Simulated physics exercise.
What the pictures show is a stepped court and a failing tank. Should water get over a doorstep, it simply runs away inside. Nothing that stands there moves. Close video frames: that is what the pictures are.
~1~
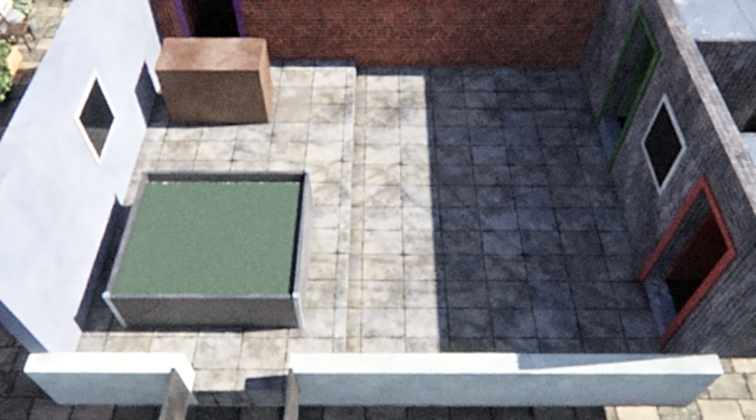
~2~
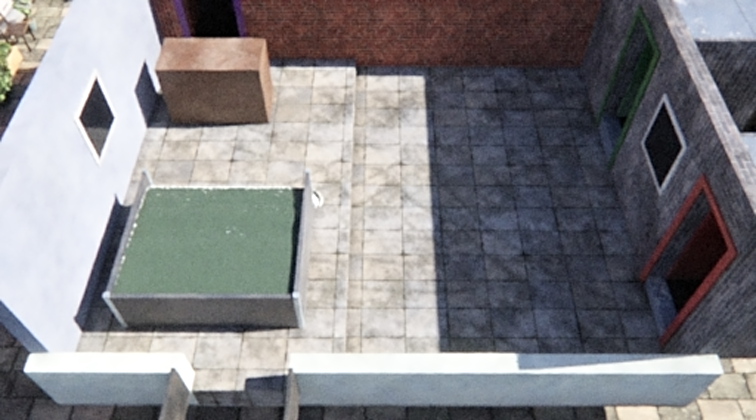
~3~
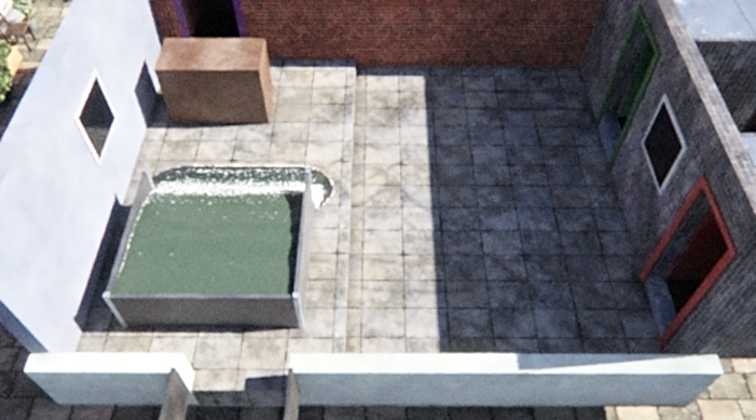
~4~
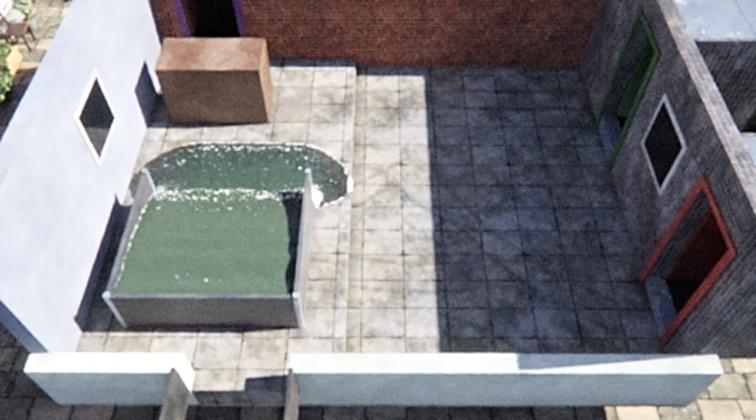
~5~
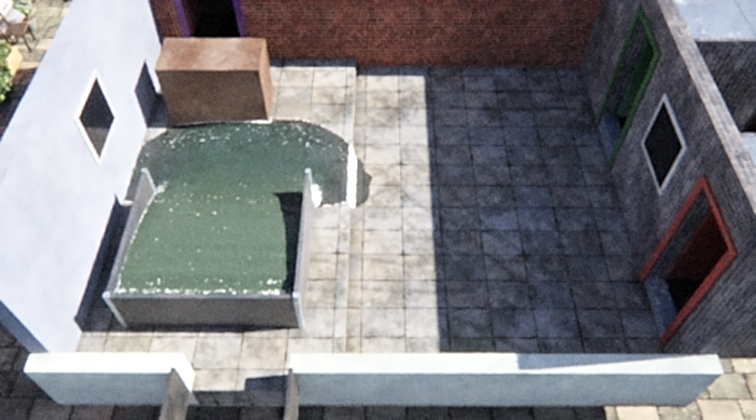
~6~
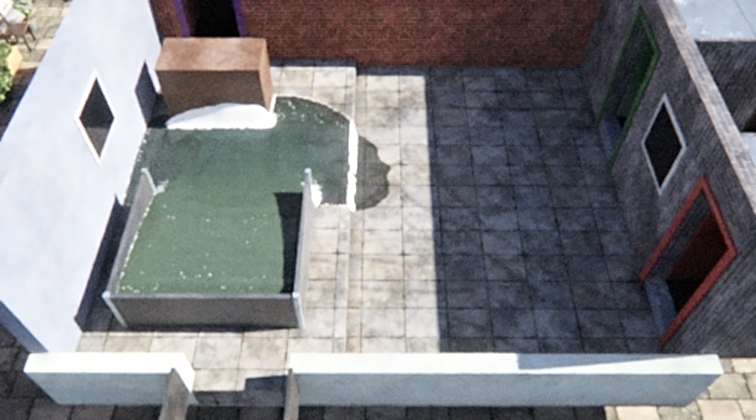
Green water pours out the open tank's far side and spreads across the paved court.
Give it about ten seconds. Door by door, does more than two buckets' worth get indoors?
Door by door: Red door - no; green door - no; purple door - yes.
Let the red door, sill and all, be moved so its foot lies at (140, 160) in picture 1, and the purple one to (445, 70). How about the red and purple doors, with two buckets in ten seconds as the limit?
As I read it, the red door overshoots, and the purple door overshoots.
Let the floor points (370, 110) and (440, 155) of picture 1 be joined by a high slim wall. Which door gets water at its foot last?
Answer - the red door.
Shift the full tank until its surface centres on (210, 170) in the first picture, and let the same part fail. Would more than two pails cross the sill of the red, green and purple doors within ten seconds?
Red misses the limit, green misses the limit and purple tops the limit.
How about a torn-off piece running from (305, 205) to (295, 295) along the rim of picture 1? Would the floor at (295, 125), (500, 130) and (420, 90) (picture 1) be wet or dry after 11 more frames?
Taken one by one: Unaffected, then unaffected, then unaffected.
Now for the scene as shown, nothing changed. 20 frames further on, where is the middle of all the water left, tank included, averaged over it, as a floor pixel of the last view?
I'd put my finger on (303, 149).
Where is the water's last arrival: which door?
It is the red one.
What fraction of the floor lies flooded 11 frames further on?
It comes to roughly 35 in a hundred.
A moment on, water covers 30 % of the floor; the red door not reached, the green door not reached, the purple door not reached.
Next, water covers 35 % of the floor; the red door not reached, the green door not reached, the purple door under two buckets in.
Then, water covers 50 % of the floor; the red door not reached, the green door wet at the sill, nothing in, the purple door over two buckets in.
Later, water covers 85 % of the floor; the red door wet at the sill, nothing in, the green door wet at the sill, nothing in, the purple door over two buckets in.
In the end, water covers 95 % of the floor; the red door under two buckets in, the green door wet at the sill, nothing in, the purple door over two buckets in.
